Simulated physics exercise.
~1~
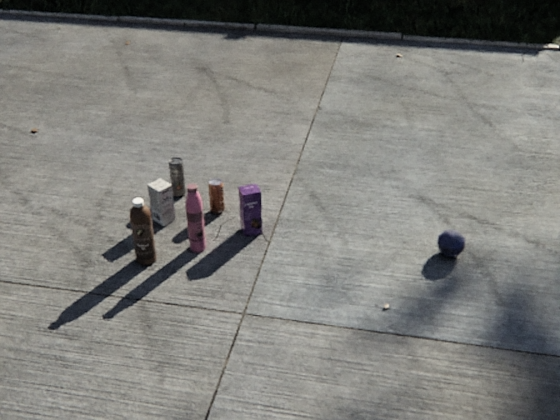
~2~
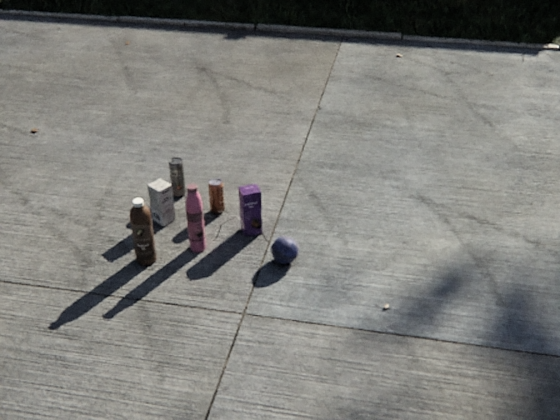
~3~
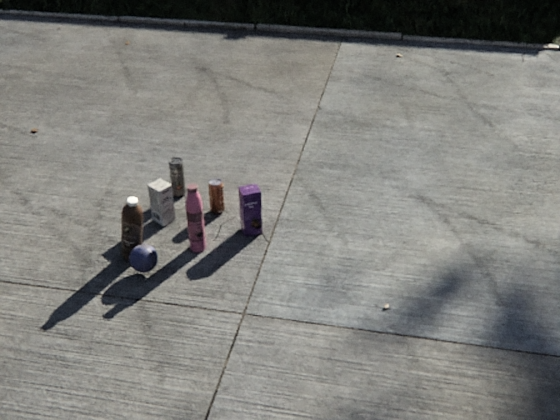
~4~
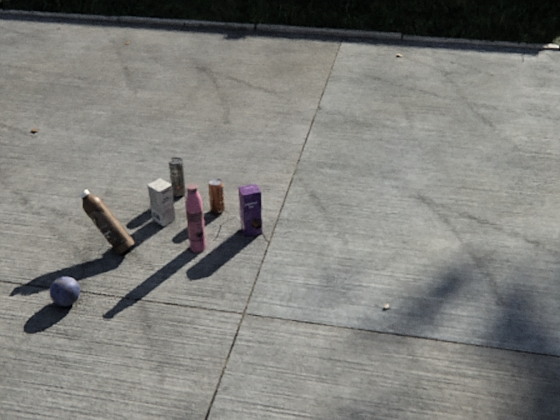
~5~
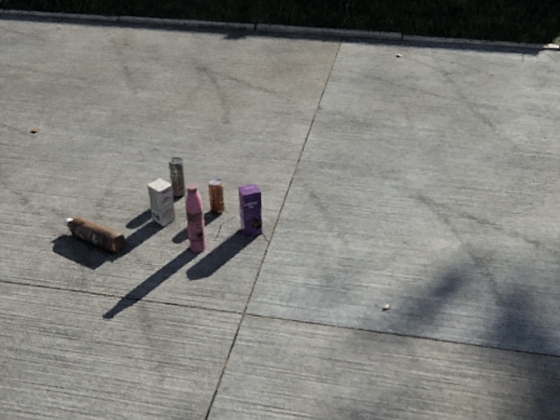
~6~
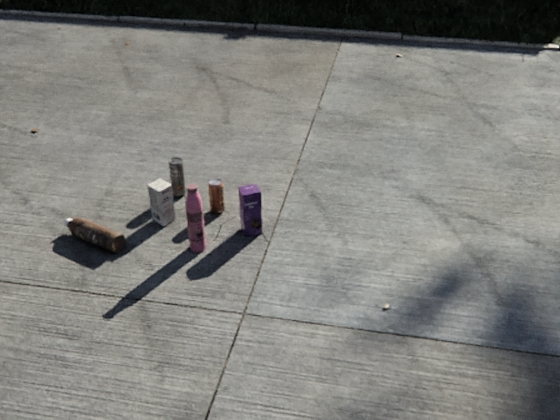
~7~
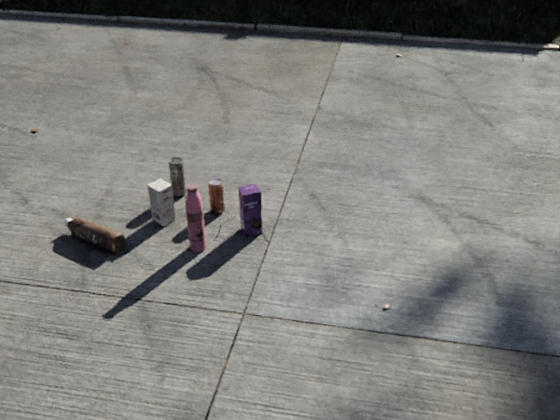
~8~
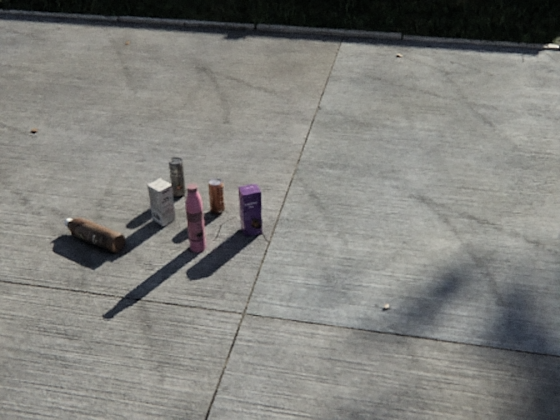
To begin with, six bottles, cartons and cans stand in a loose cluster on sunlit concrete, casting long shadows, while a blue ball is off to the right. The ball travels left across the ground, passing in front of the purple carton and the pink bottle. It reaches the brown bottle at the left front of the group, and the bottle shifts left and begins to lean. As the ball carries on toward the lower left, the bottle tips further over. The ball then goes out of view, and the brown bottle ends up lying still on its side, with the other five still upright.
